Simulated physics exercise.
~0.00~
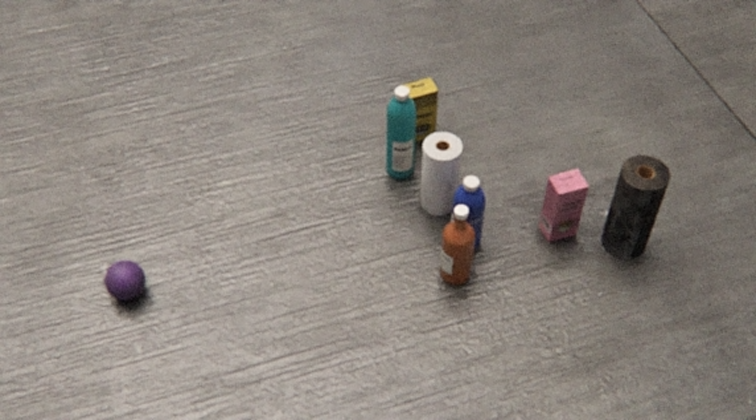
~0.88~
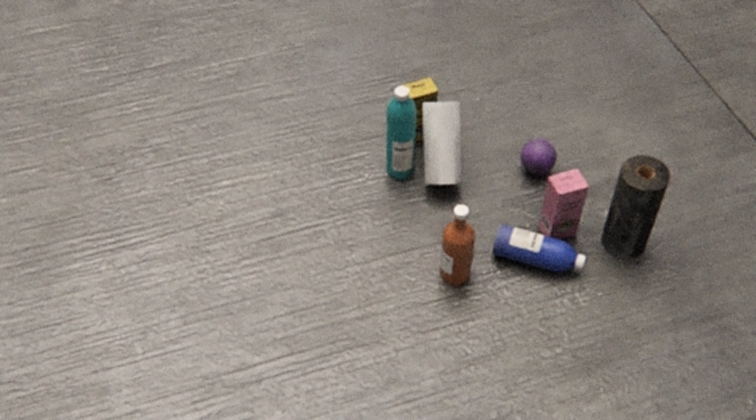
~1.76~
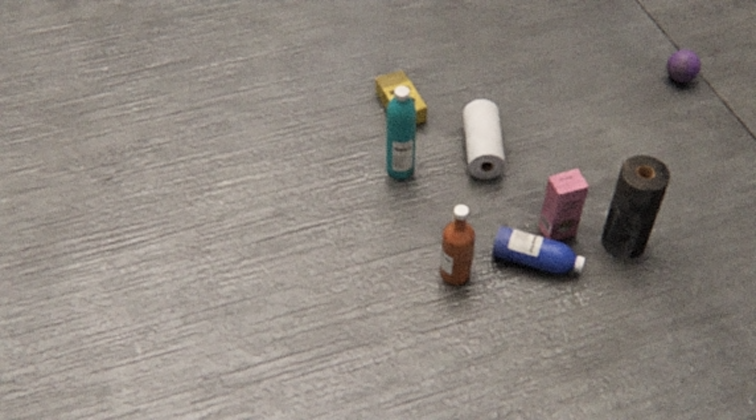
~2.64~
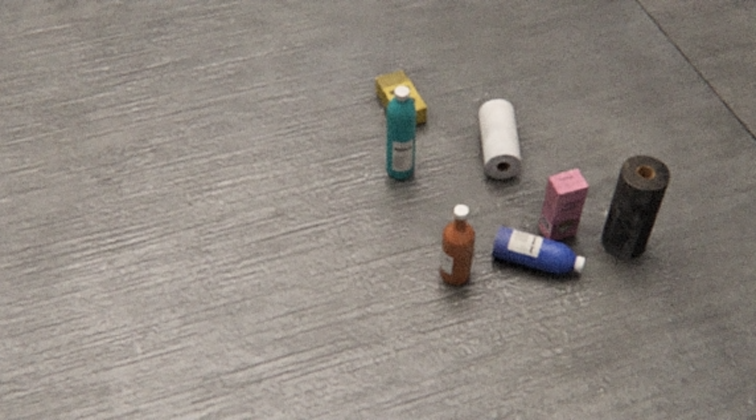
A black roll, a white roll, bottles and small cartons stood on a grey floor as a purple ball rolled rightward among them and out of view, and the blue bottle, white roll and yellow carton ended up on their sides.
